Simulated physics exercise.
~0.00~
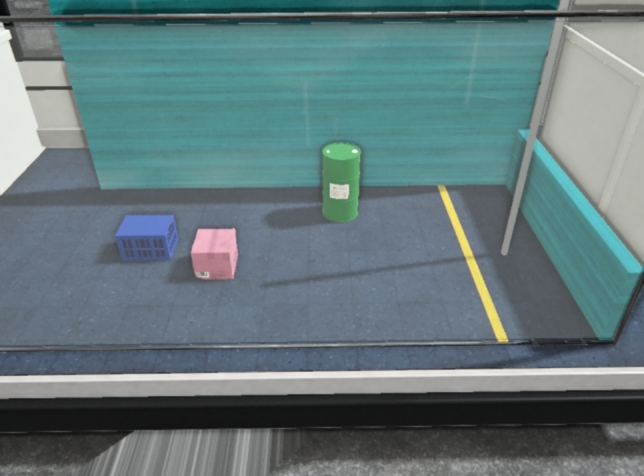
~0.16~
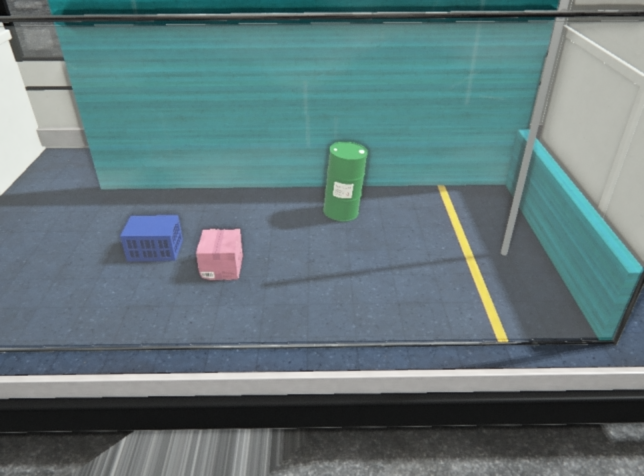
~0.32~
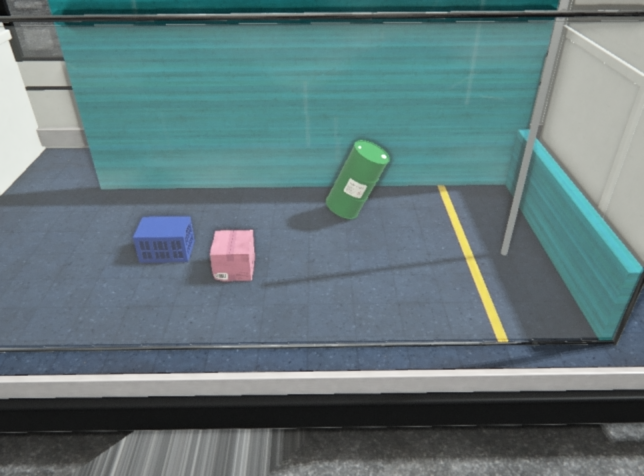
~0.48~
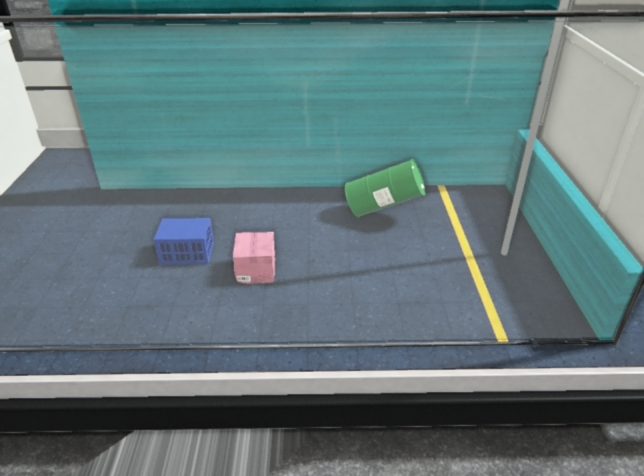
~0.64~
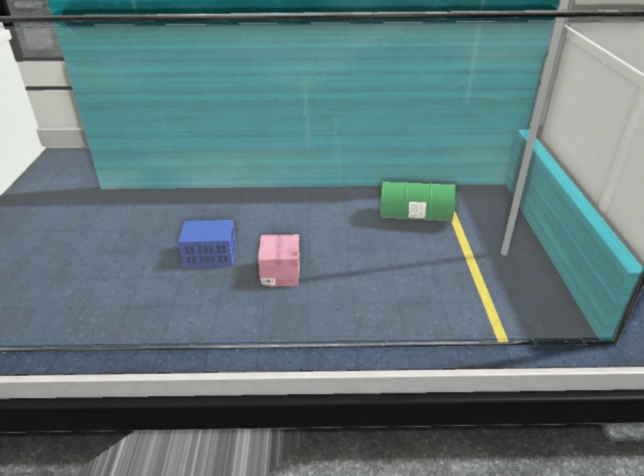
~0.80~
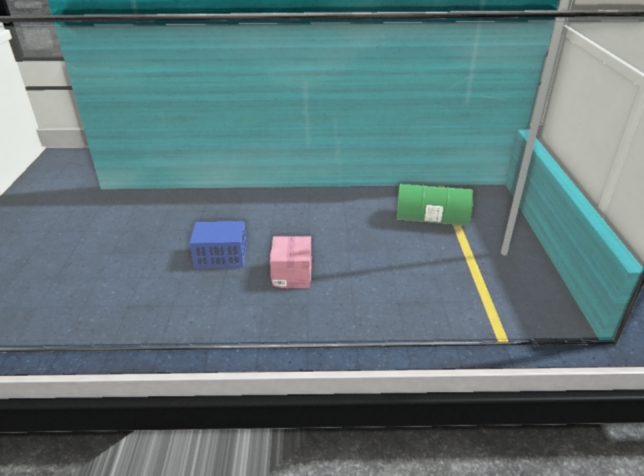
Green drum tipping onto its side and sliding right with a blue crate and pink carton, all stopping short of a yellow line.
